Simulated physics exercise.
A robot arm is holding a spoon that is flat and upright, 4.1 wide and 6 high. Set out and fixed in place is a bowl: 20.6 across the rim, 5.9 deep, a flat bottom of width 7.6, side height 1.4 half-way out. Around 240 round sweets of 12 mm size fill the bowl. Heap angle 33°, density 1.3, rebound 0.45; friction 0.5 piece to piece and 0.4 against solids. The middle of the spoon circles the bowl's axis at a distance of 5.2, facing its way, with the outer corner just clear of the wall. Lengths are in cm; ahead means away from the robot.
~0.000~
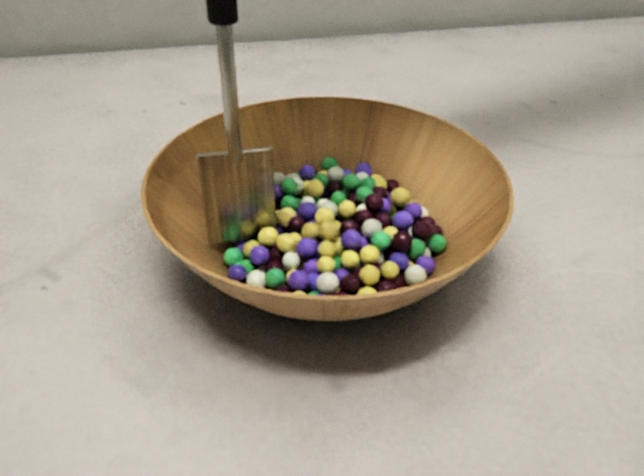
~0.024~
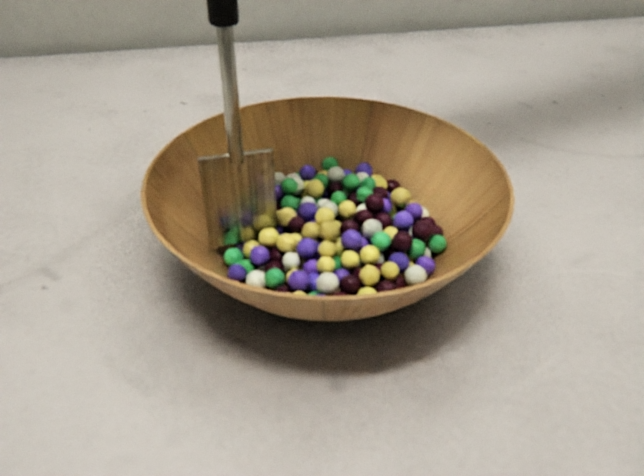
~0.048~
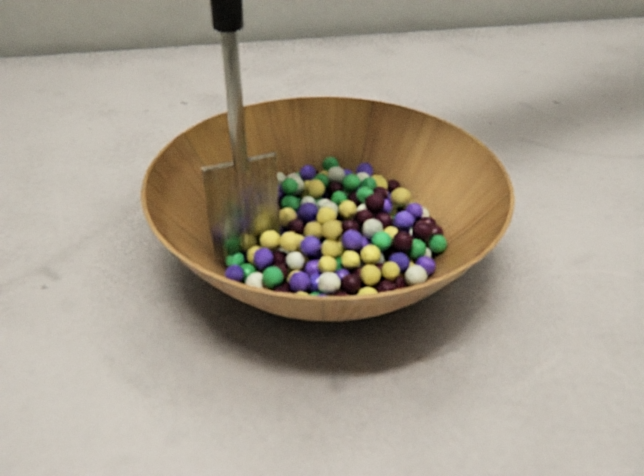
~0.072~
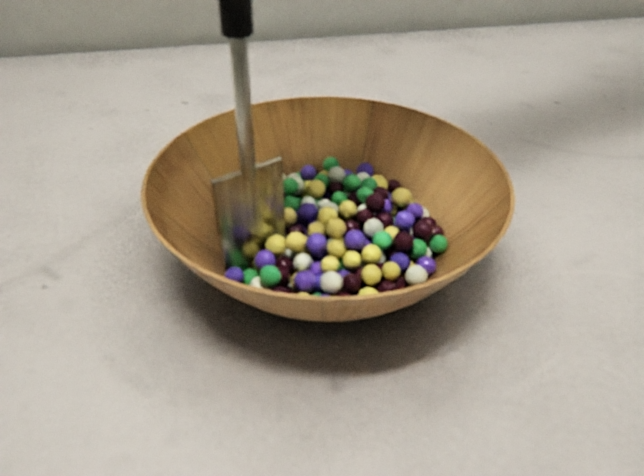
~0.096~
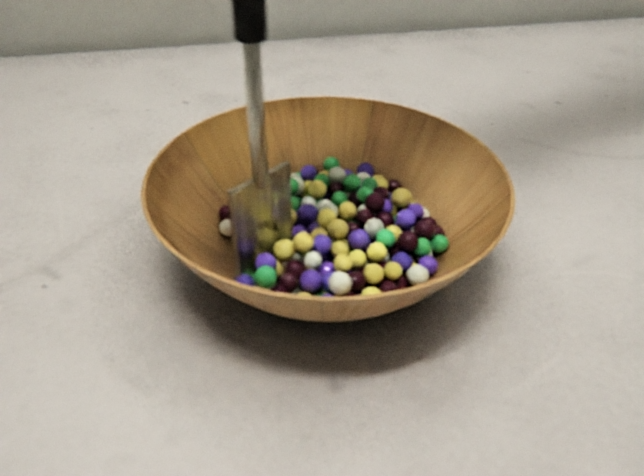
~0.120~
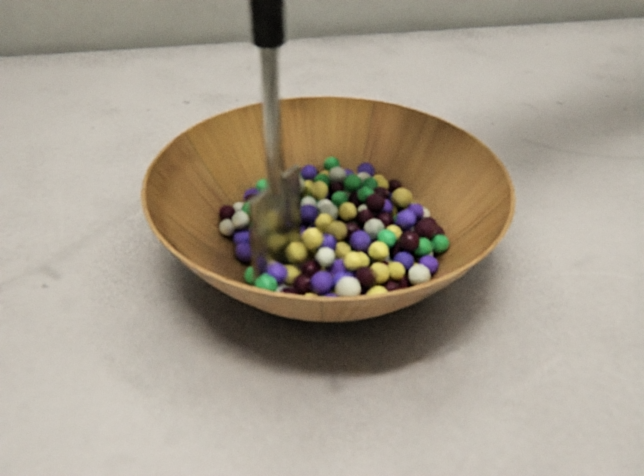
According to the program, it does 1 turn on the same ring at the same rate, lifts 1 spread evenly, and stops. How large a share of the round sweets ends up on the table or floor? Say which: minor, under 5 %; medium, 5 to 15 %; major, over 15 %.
That would be a minor share.
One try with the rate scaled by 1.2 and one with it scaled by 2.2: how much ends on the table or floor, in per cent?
0 % and 25 %.
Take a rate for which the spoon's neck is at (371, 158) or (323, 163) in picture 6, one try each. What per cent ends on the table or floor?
Near 20 per cent for the first, near 10 per cent for the second.
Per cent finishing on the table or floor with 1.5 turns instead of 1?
It would be around 0 percent.
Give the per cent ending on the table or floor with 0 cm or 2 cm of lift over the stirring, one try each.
Some 0 and some 0 per cent.
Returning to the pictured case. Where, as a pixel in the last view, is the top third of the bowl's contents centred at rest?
It is centred near (273, 232).
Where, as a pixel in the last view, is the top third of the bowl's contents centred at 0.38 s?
The top third is centred near (409, 181) in the last picture.
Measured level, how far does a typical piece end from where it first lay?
Something near 5 cm, measured level.
After 0.38 s, 168° round, highest piece 6 above the table; 240 in the bowl.
After 0.64 s, 290° round, highest piece 7 above the table; 239 in the bowl, 1 in flight or on the tool.
After 0.97 s, 0° round, highest piece 5 above the table; 239 in the bowl, 1 on the table or floor.
After 1.67 s, 0° round, highest piece 4 above the table; 239 in the bowl, 1 on the table or floor.
In the end, 239 in the bowl, 1 on the table or floor. That is 0 % on the table or floor.
